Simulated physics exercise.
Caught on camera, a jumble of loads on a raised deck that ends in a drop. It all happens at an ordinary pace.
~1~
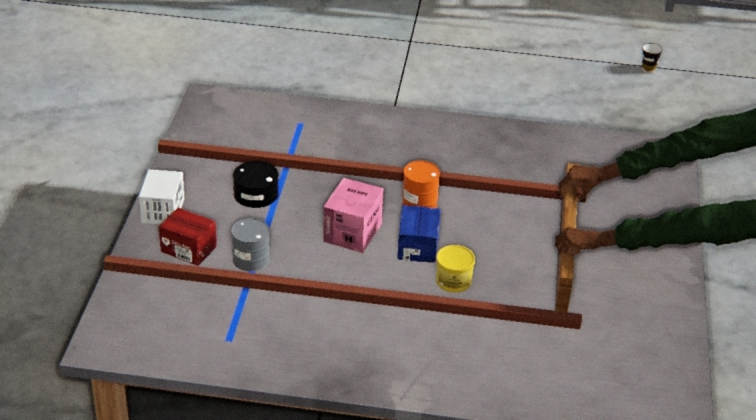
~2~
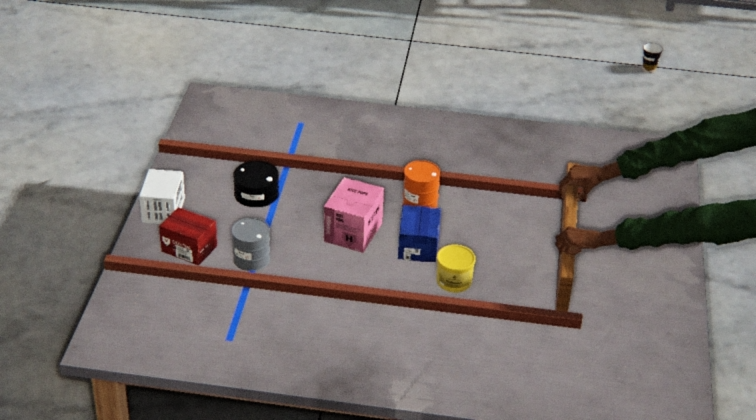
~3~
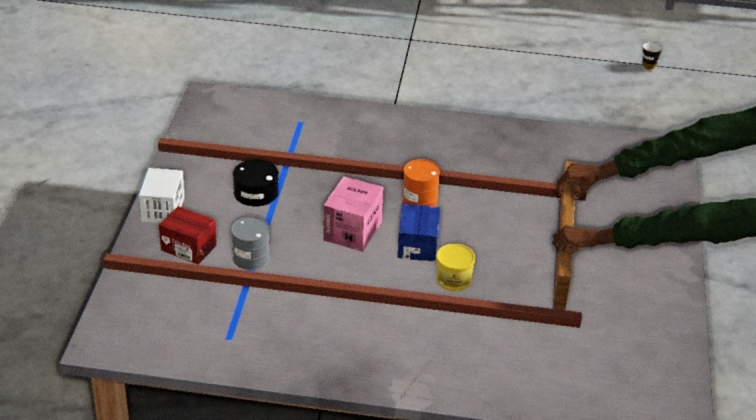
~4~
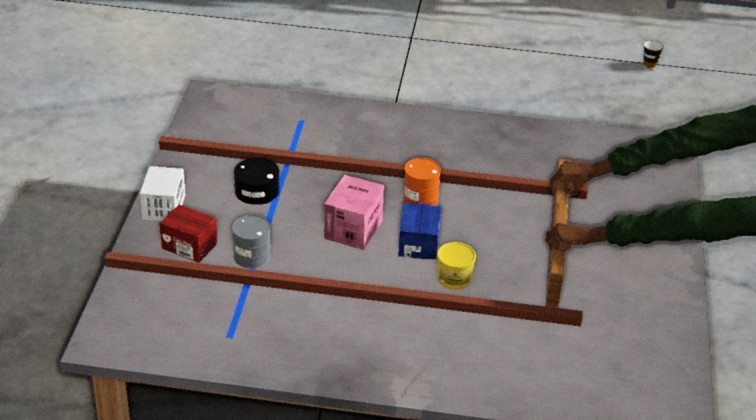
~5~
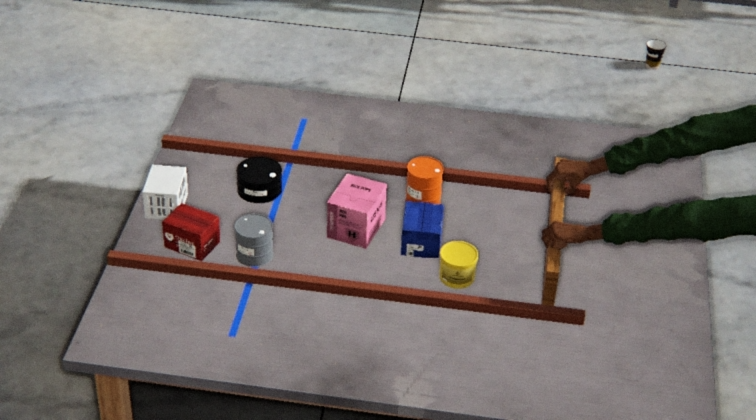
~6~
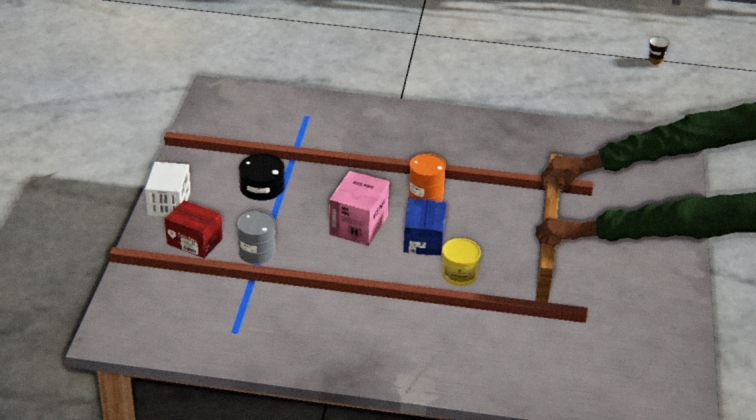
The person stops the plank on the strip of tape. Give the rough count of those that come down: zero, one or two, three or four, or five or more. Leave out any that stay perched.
Outcome: The number that fall off is zero.
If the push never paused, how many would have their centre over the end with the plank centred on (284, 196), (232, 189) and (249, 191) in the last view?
Place by place, 0, 1 and 0.
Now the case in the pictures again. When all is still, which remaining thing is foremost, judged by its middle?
The white crate ends nearest.
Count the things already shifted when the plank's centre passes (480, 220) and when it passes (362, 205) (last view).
At the one place 1, at the other 4.
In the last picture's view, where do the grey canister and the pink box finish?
About (207, 237), and the other about (214, 195).
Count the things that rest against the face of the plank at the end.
It touches 3.
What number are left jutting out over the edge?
That would be 0.
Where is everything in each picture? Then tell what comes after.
White crate (162, 197); red parcel (188, 237); black canister (256, 184); plank (567, 238); tape (268, 222), in the first frame.
Red parcel (189, 236); orange canister (421, 189), in the second frame.
Black canister (256, 183); plank (565, 236), in the third frame.
White crate (163, 194); blue parcel (420, 231), in the fourth frame.
Red parcel (192, 232); yellow pail (458, 265), in the fifth frame.
White crate (168, 190); red parcel (194, 229); black canister (262, 177); plank (549, 228); tape (274, 214), in the sixth frame.
Early on, none off yet; white crate at rest near (168, 190); red parcel at rest near (194, 229); black canister at rest near (262, 177).
Finally, the number that fall off is zero.
